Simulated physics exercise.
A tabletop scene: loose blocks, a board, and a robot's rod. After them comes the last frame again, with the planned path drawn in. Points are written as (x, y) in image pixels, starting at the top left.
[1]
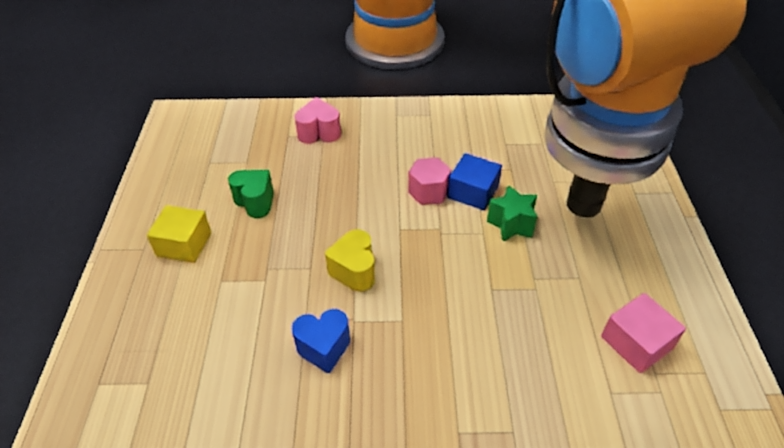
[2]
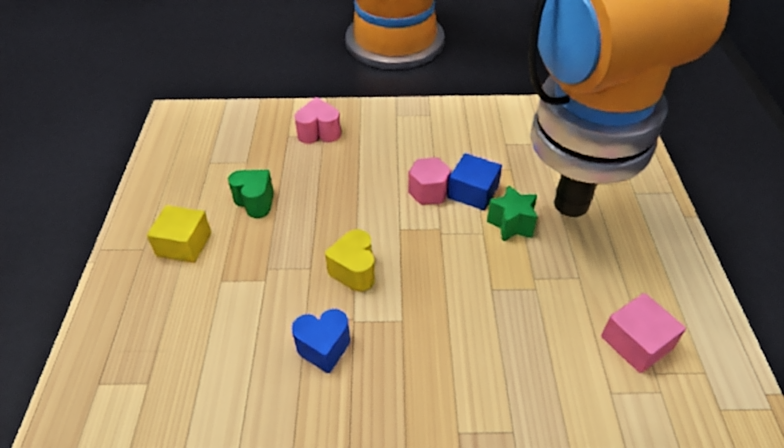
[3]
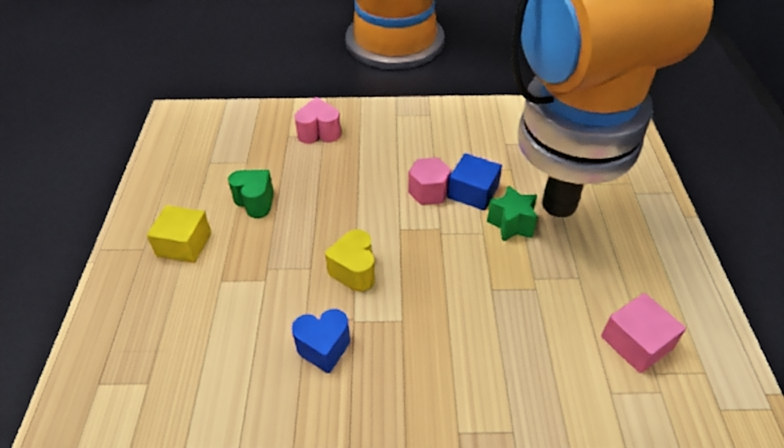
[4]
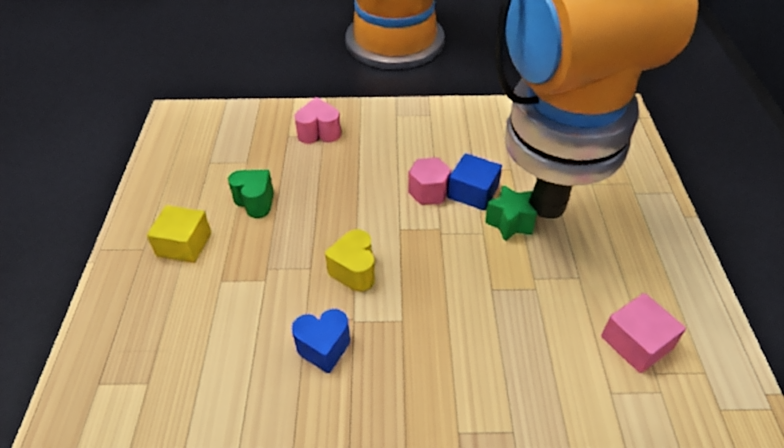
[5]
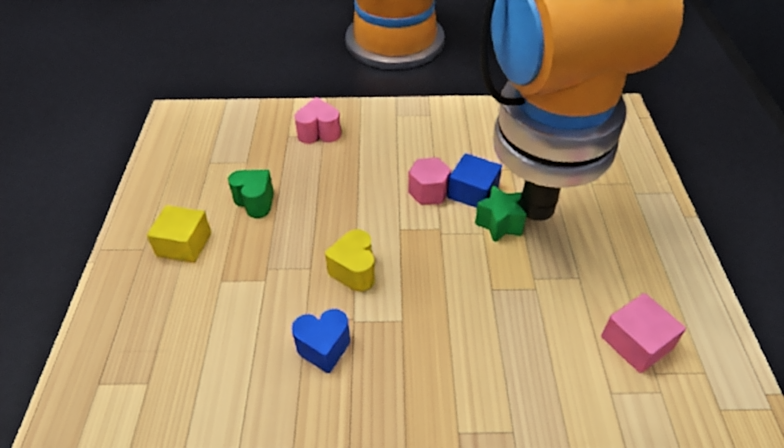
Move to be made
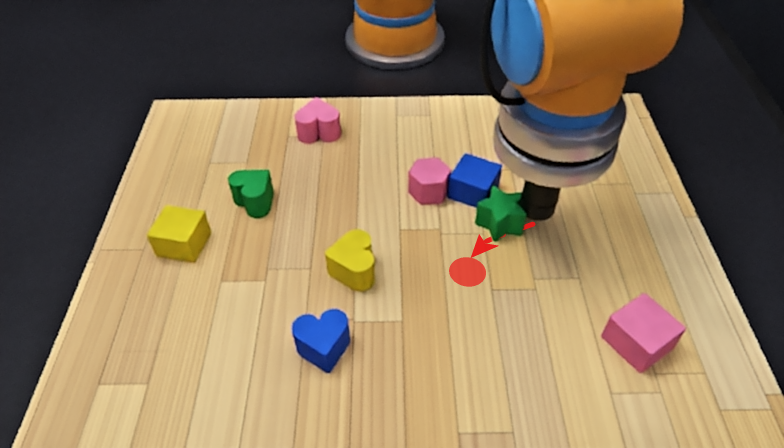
A robot arm moves left across the table and nudges the green star slightly left.
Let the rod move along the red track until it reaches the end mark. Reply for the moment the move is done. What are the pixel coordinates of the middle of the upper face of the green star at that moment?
I think it will end close to (452, 210).
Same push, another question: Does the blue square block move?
My answer is yes.
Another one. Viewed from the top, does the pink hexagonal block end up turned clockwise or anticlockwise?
Viewed from overhead, the pink hexagonal block winds up turned anticlockwise.
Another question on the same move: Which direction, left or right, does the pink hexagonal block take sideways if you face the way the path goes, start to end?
Right.
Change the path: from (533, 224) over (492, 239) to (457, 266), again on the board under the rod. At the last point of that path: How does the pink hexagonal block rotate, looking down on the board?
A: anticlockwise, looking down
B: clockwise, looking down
Option A.
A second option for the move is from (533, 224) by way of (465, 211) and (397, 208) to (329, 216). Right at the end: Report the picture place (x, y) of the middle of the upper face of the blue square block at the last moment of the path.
The blue square block ends near (455, 161).
Path on the board, from (533, 224) by way of (505, 234) and (478, 247) to (468, 272).
What follows on the original path. One third of the way, rod (507, 220); pink hexagonal block (420, 165), turned 20° anticlockwise; blue square block (468, 171), turned 30° clockwise; green star (471, 207), turned 15° clockwise.
Two thirds of the way, rod (480, 233); pink hexagonal block (420, 164), turned 20° anticlockwise; blue square block (466, 171), turned 40° clockwise; green star (453, 209), turned 45° clockwise.
At the end, rod (470, 257); pink hexagonal block (420, 164), turned 20° anticlockwise; blue square block (466, 171), turned 40° clockwise; green star (452, 210), turned 50° clockwise.
